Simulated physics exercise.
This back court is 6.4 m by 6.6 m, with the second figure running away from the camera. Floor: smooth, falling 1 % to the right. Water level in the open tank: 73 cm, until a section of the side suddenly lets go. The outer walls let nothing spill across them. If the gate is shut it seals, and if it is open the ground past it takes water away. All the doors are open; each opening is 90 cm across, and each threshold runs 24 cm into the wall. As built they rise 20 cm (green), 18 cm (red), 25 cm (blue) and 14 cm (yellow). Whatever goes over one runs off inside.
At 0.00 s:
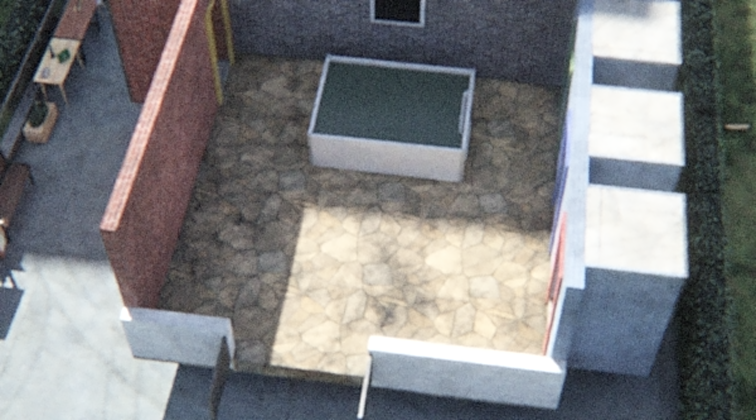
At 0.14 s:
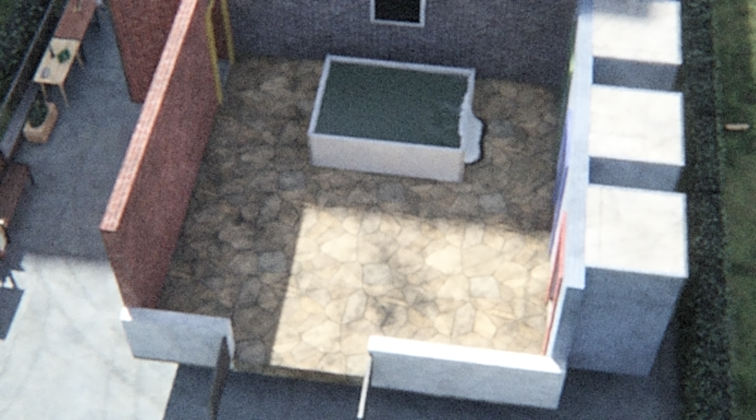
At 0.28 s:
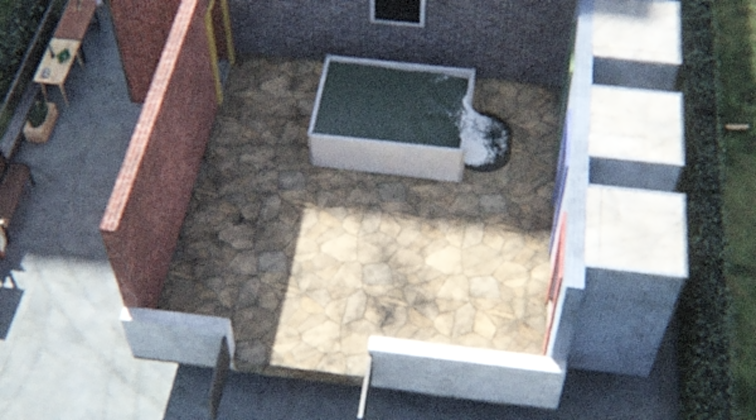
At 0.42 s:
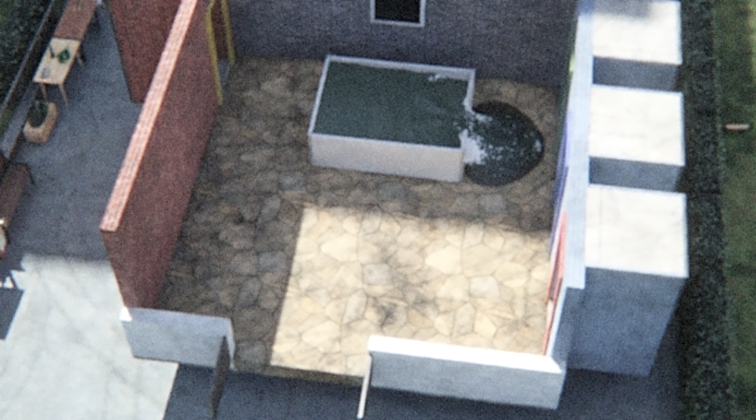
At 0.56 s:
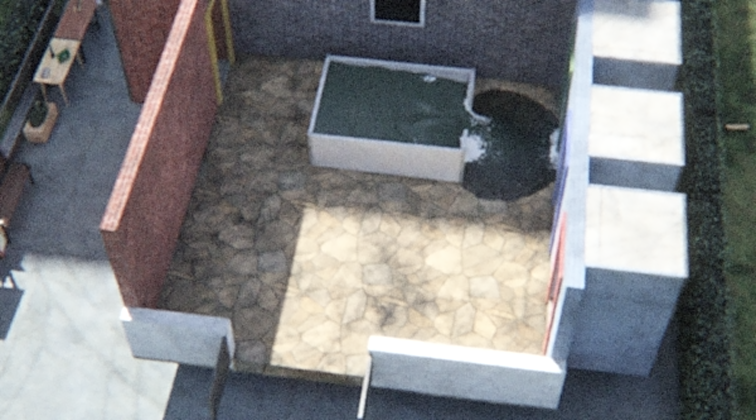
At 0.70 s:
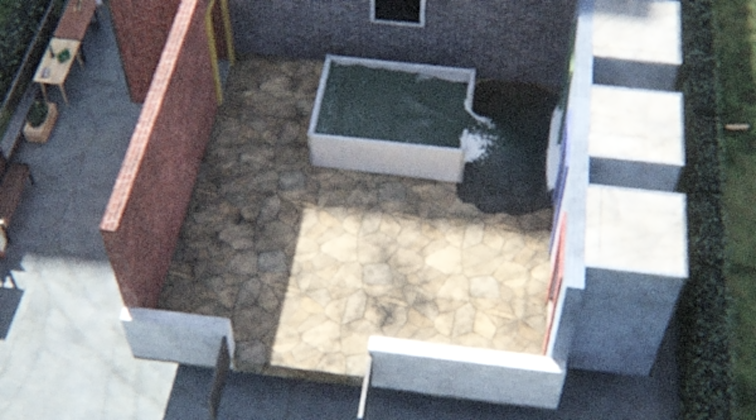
An open tank of dark water stood still in a stone-paved court, then its right side gave way and water poured out, spreading in a dark pool across the paving to the right-hand wall.
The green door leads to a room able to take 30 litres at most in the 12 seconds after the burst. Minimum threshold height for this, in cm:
39 cm, roughly.
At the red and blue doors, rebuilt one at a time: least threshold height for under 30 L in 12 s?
You'd want about 8.5 centimetres at red and about 11.5 centimetres at blue.
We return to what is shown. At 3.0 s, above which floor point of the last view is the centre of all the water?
The water's centre is at about (442, 154).
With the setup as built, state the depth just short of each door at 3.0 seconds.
Green door 35 cm, red door 6 cm, blue door 16 cm, yellow door 0 cm.
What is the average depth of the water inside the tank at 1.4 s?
I'd put it near 55 cm.
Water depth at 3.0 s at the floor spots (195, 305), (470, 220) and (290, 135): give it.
Depths of roughly 0 cm, 1 cm and 0 cm, in that order.
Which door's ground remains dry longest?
Final door: Yellow.
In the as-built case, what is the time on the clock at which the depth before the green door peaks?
About 1.6 seconds.
After 1.4 s water covers 15 % of the floor, deepest (48 cm) near (557, 90); 42 cm at the green door, 69 litres in over its 20 cm threshold.
After 3.0 s water covers 35 % of the floor, deepest (36 cm) near (553, 153); 35 cm at the green door, 267 litres in over its 20 cm threshold.
After 12.0 s water covers 100 % of the floor, deepest (13 cm) near (552, 168); 11 cm at the green door, 380 litres in over its 20 cm threshold.
At the green door as built, the water arrived by 0.6 s and peaked near 43 cm at 1.6 s.
With a threshold of 32 cm, 99 litres would have come in within the 12 s; with 43.5 cm, 6 litres. So under 30 litres takes about 39 cm.
